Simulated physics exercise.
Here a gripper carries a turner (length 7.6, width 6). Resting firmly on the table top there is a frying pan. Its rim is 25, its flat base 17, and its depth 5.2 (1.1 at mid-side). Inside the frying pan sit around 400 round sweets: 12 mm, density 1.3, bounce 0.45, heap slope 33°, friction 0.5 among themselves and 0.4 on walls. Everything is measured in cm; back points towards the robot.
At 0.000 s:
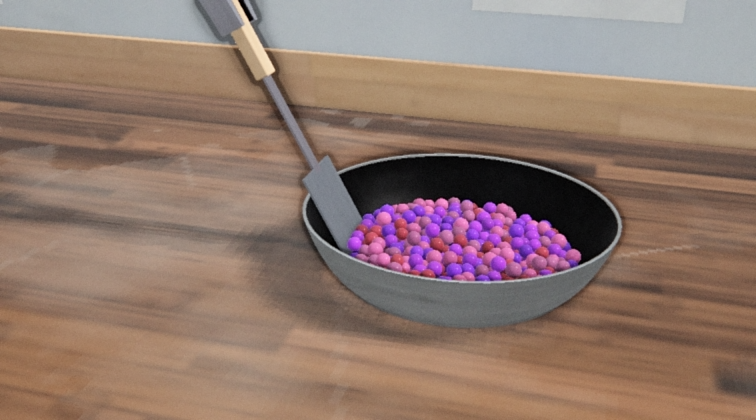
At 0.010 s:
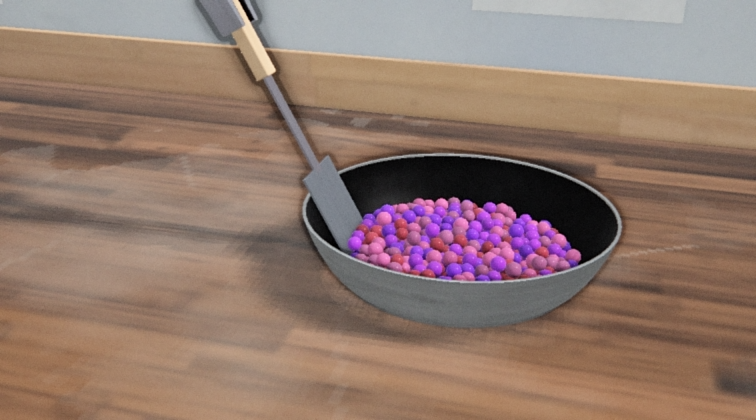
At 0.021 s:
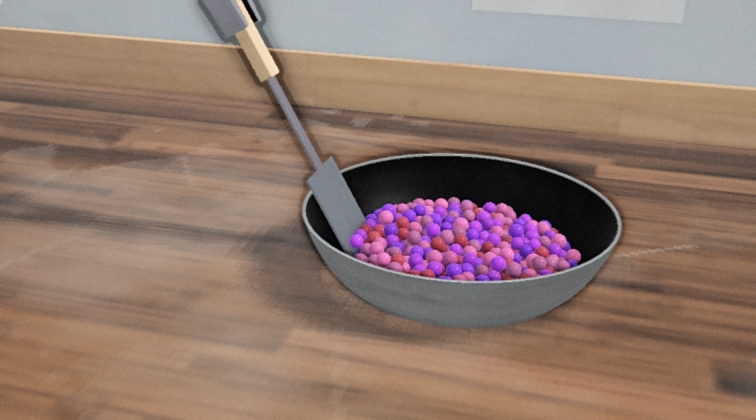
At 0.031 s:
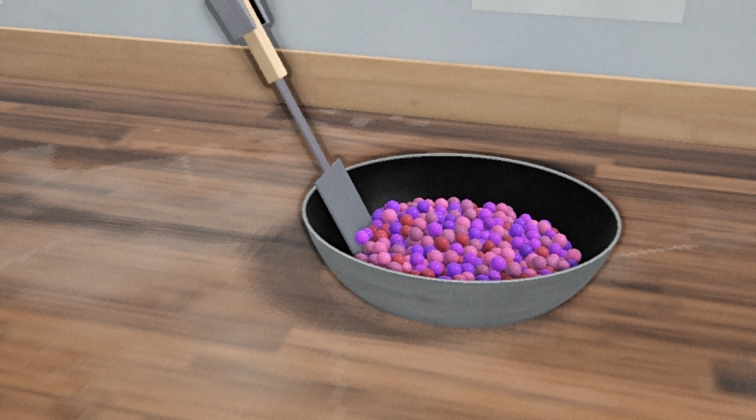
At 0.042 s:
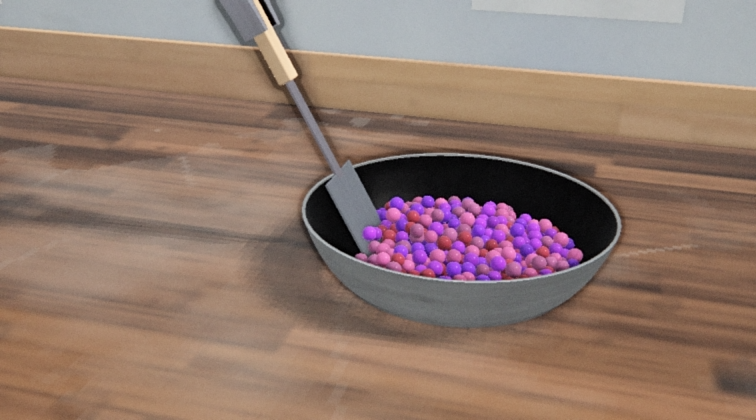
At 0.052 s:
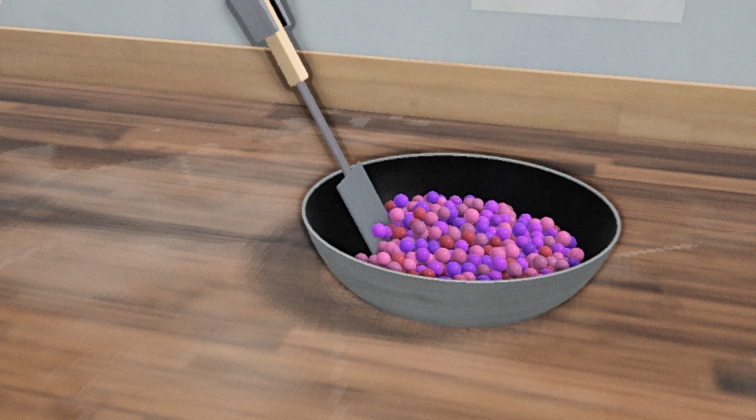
A grey turner held by a gripper at the upper left stays still at first, then slides slowly to the right inside a frying pan, nudging the nearest sweets into a slightly higher heap. The dark pan, filled with round purple, pink and red sweets, stays in place right of centre. The fixed view looks slightly down on a brown wooden table top before a pale blue-grey wall.
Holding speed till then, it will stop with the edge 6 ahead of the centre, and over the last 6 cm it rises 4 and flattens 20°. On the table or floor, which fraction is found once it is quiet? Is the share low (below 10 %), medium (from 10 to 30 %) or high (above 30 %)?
The share is low, below 10 %.
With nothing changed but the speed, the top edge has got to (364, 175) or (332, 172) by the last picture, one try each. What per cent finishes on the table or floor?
Roughly 10 per cent, then roughly 0 per cent.
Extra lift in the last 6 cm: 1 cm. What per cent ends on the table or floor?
It comes to around 0 percent.
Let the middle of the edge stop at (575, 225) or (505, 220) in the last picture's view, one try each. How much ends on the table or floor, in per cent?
Respectively about 15 and 0 percent end on the table or floor.
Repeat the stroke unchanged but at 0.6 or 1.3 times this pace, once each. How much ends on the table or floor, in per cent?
Some 0 per cent, then some 10 per cent, on the table or floor.
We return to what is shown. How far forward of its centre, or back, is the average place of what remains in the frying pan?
I'd say it's roughly 3.5 cm toward the front.
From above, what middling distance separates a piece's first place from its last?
Around 2 cm, measured level.
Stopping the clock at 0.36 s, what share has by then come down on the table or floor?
Some 5 per cent of the load.
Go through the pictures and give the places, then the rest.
Turner top edge at (315, 167), sloping 61°; upper third of the load around (454, 241), from x 345 to 575, top at y 205; 400 in the frying pan, in the first frame.
Turner top edge at (316, 167), sloping 61°; upper third of the load around (454, 241), from x 345 to 575, top at y 205, in the second frame.
Turner top edge at (320, 168), sloping 61°; upper third of the load around (451, 241), from x 345 to 575, top at y 205, in the third frame.
Turner top edge at (327, 170), sloping 61°; upper third of the load around (447, 238), from x 345 to 575, top at y 205, in the fourth frame.
Turner top edge at (338, 172), sloping 61°; upper third of the load around (447, 237), from x 345 to 575, top at y 205, in the fifth frame.
Turner top edge at (349, 174), sloping 61°; upper third of the load around (449, 235), from x 345 to 575, top at y 200; 400 in the frying pan, in the sixth frame.
After 0.09 s, sloping 61°, highest piece 5 above the table; 400 in the frying pan.
After 0.14 s, sloping 54°, highest piece 6 above the table; 400 in the frying pan.
After 0.36 s, sloping 41°, highest piece 6 above the table; 385 in the frying pan, 13 on the table or floor, 2 on the blade or in flight.
After 1.41 s, sloping 41°, highest piece 5 above the table; 385 in the frying pan, 15 on the table or floor.
At rest, 385 in the frying pan, 15 on the table or floor. That is 4 % on the table or floor.
